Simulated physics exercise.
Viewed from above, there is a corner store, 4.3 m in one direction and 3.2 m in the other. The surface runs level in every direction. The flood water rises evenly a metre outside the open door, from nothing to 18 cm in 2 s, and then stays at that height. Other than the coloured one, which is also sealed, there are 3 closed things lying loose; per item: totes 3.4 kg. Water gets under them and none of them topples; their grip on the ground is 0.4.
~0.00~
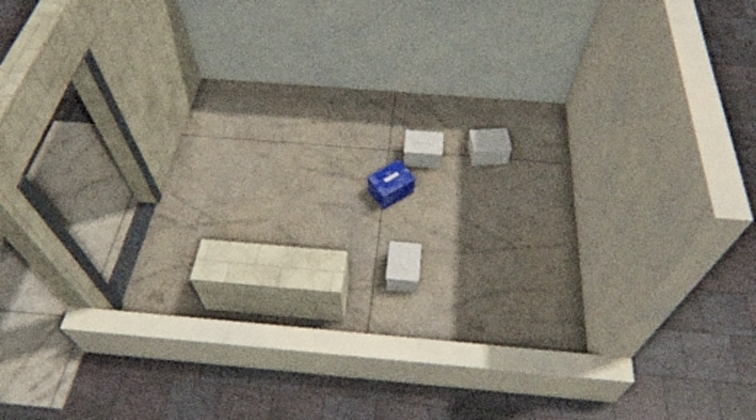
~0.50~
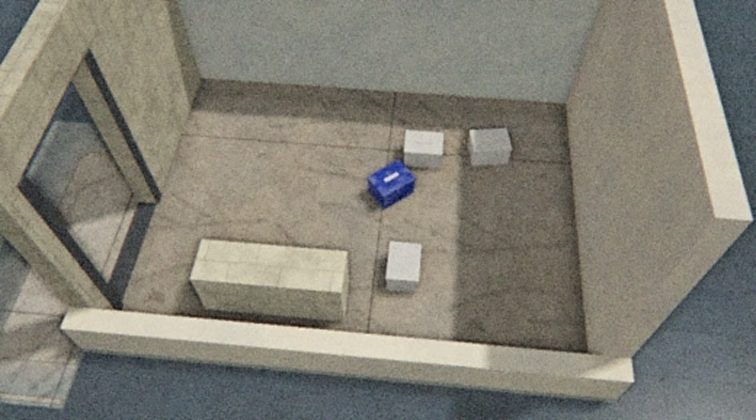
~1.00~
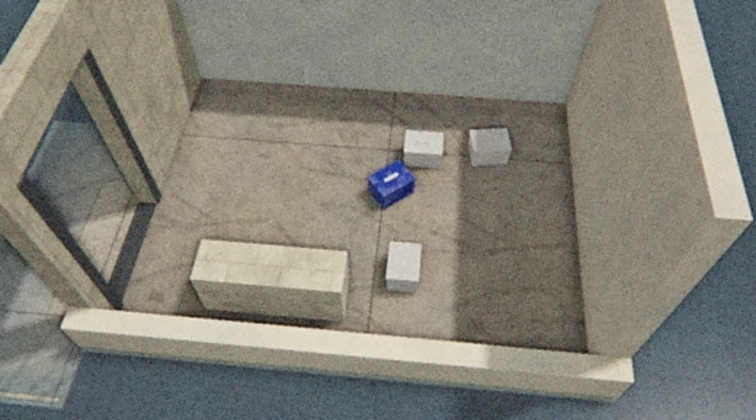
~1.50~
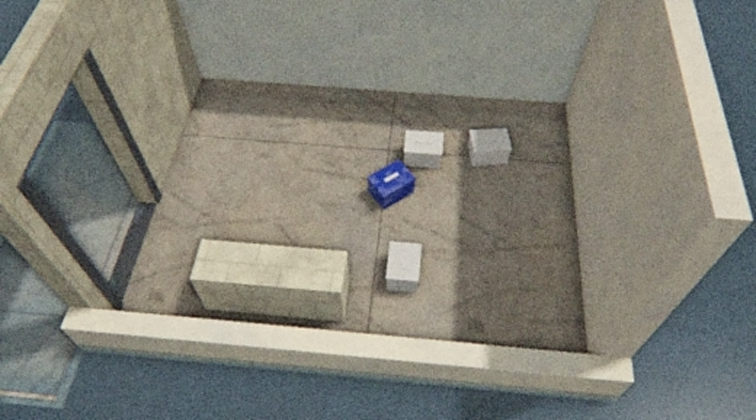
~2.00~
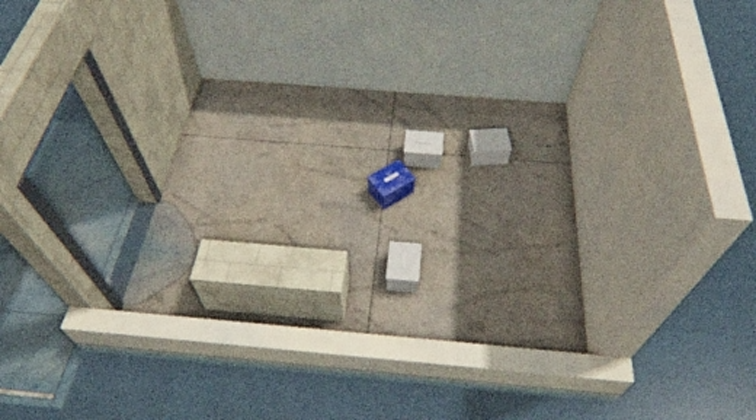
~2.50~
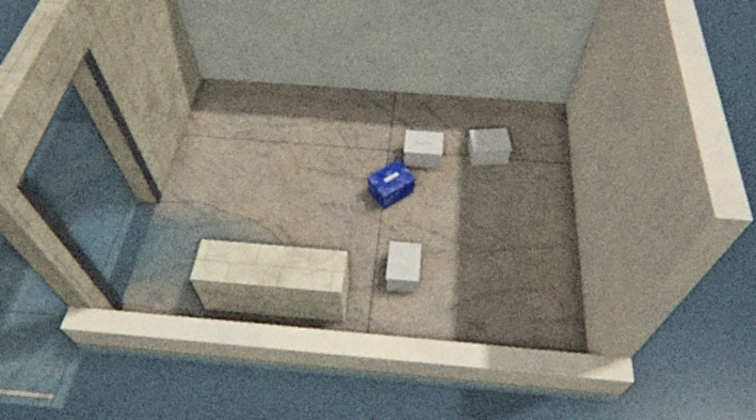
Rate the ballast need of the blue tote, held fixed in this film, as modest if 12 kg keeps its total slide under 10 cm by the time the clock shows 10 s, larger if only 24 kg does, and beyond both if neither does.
Ballast need: Modest.
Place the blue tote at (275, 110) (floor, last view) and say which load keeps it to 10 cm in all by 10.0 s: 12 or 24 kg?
Looking at the loads, both keep it.
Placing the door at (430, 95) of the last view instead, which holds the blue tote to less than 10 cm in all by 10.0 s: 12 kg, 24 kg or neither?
That way, only the big mass suffices.
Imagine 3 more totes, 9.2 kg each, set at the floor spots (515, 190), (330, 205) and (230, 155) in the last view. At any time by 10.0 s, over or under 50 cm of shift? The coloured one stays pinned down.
First: Inside the limit; second: Inside the limit; third: Inside the limit.
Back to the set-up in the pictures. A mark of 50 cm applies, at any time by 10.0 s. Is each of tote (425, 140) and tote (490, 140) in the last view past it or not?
Falls short; exceeds it.
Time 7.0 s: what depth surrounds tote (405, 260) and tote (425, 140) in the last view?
I'd put it at 8 cm and 2 cm respectively.
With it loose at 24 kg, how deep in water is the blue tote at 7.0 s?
About 4 cm.
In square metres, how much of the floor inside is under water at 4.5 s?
Near 9.0 m2 in all.
After 3.5 s the blue tote would be 0 cm from its start with 12 kg and 0 cm from its start with 24 kg; 2 cm of water round it then.
After 4.5 s the blue tote would be 0 cm from its start with 12 kg and 0 cm from its start with 24 kg; 4 cm of water round it then.
After 7.0 s the blue tote would be 0 cm from its start with 12 kg and 0 cm from its start with 24 kg; 4 cm of water round it then.
After 10.0 s the blue tote would be 1 cm from its start with 12 kg and 0 cm from its start with 24 kg; 10 cm of water round it then.
